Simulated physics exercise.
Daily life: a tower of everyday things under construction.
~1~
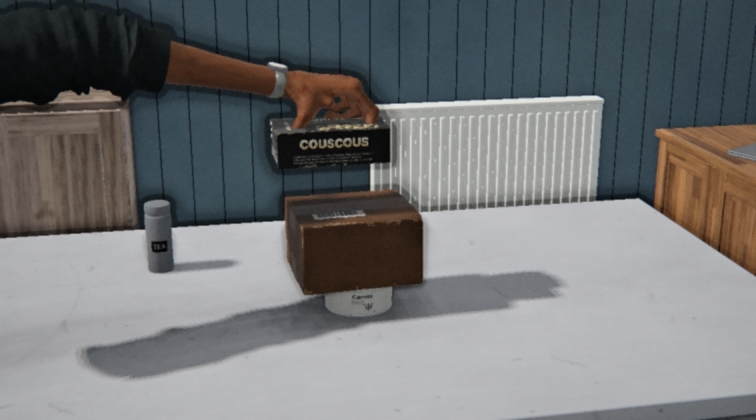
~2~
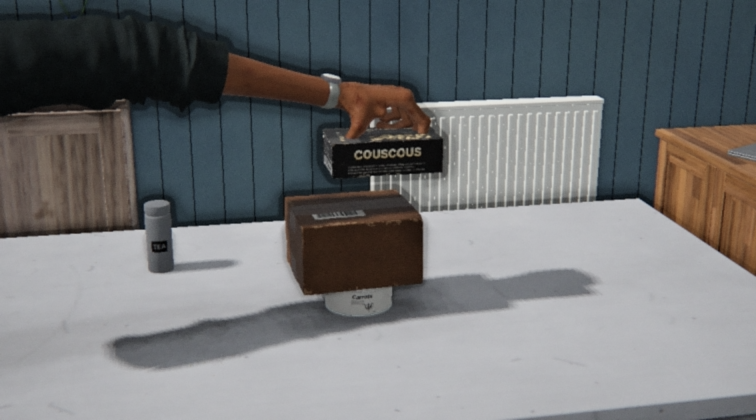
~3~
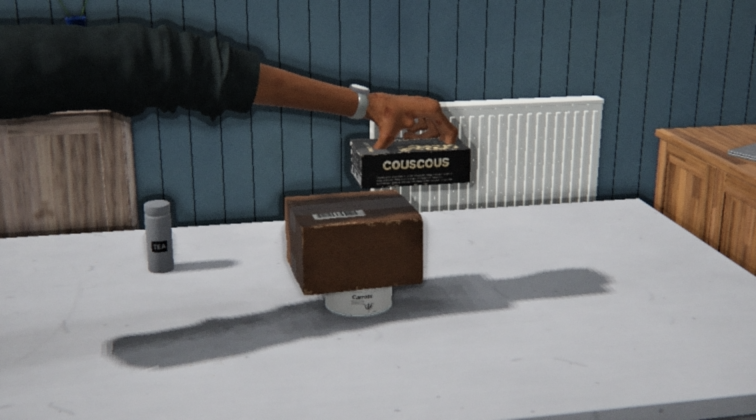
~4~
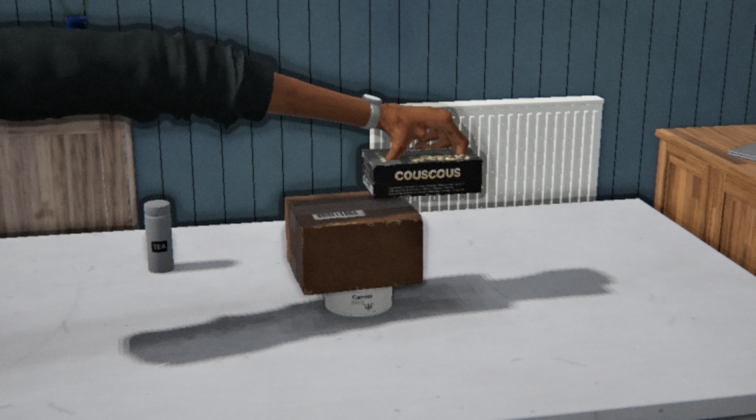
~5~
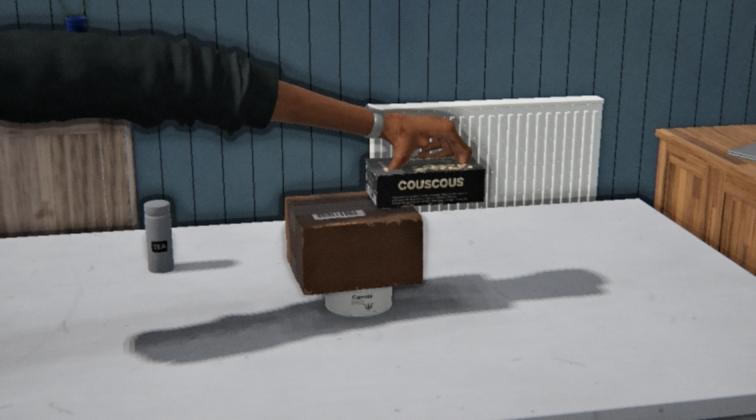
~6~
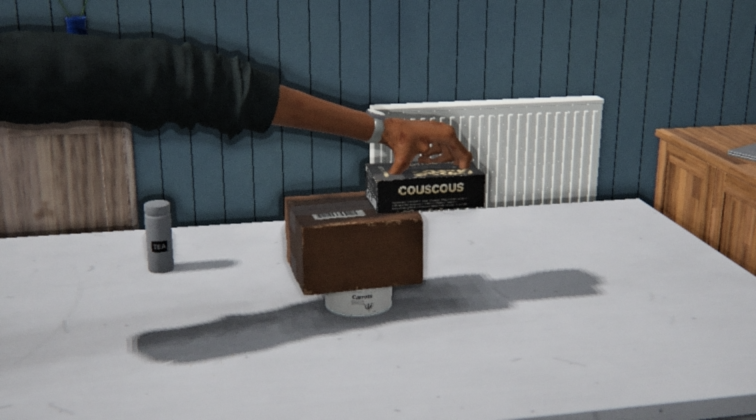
A hand moves a black couscous packet rightward and lowers it onto a brown box.
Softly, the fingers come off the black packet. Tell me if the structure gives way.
It gives way.
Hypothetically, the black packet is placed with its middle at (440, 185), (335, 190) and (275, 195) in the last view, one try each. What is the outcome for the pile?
Lab note - case 1: Collapse; case 2: No collapse; case 3: Collapse.
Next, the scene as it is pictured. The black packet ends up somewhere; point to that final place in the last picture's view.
It ends up close to (447, 304).
Then, 0.40 s after the last picture, black packet now fallen.
Then, 0.70 s after the last picture, things are still on the move.
At rest, fallen, black packet; the other 3 in place. Seen from the same camera at the end, black packet near (446, 304). The pile loses its balance.
